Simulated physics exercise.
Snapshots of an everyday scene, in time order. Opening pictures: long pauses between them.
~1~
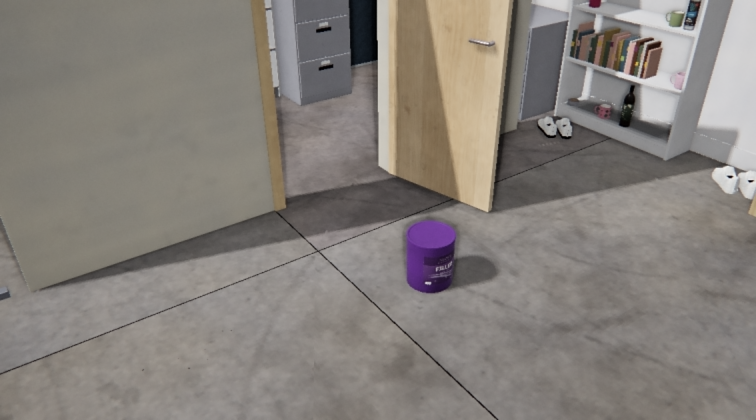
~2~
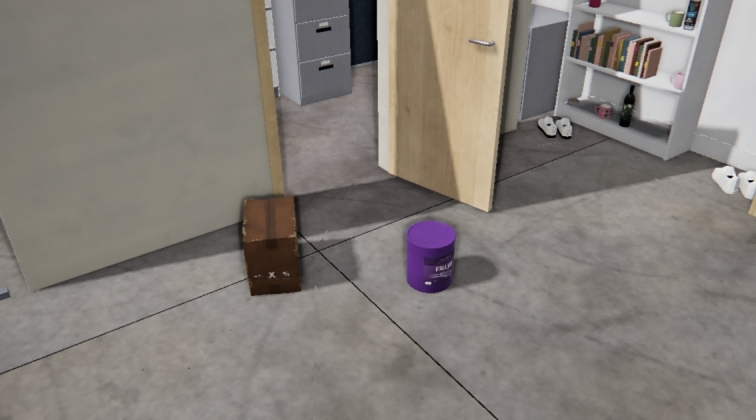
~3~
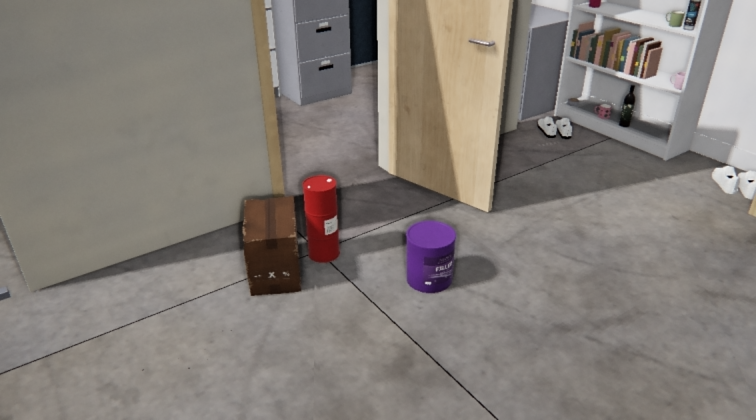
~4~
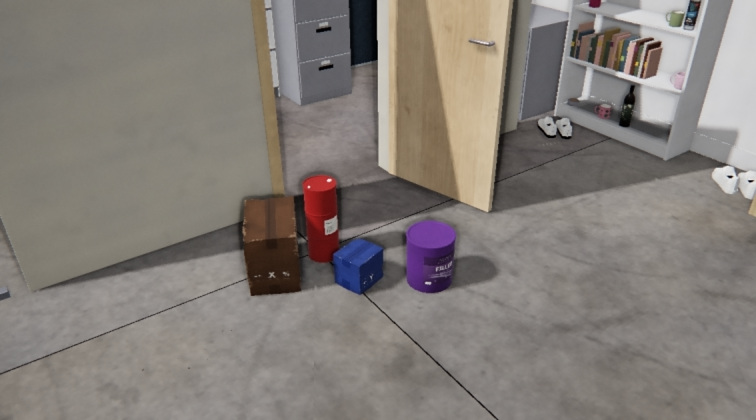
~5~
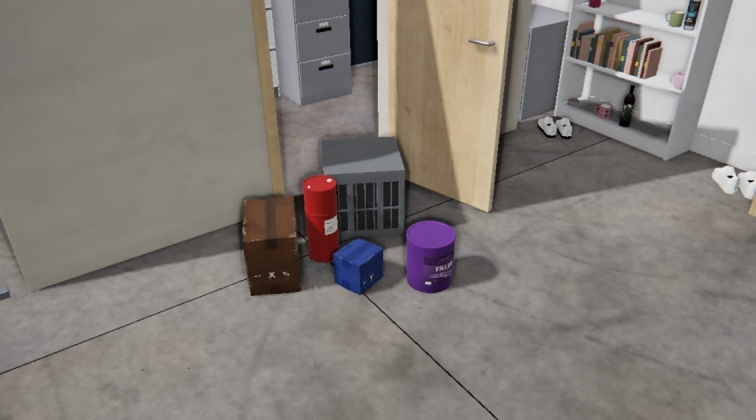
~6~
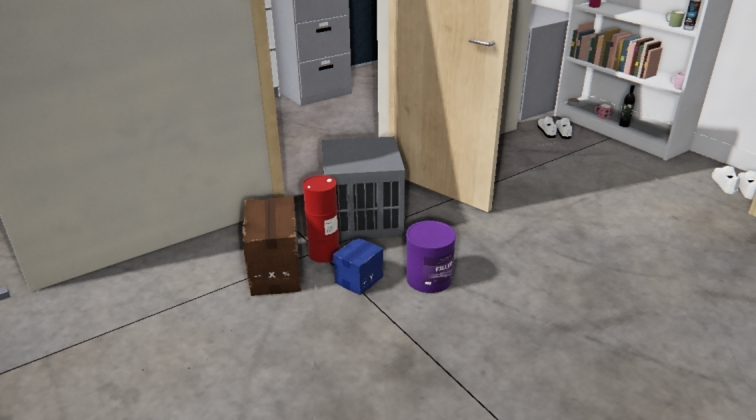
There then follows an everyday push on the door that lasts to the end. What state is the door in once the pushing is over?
The door is stuck partway open.
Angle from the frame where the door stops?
Near 60° open.
Then, 0.90 s after the last picture, door at 87°.
Then, 1.30 s after the last picture, door at 72°.
At rest, door at 59°; all 5 in place. Seen from the same camera at the end, grey chest near (359, 187).
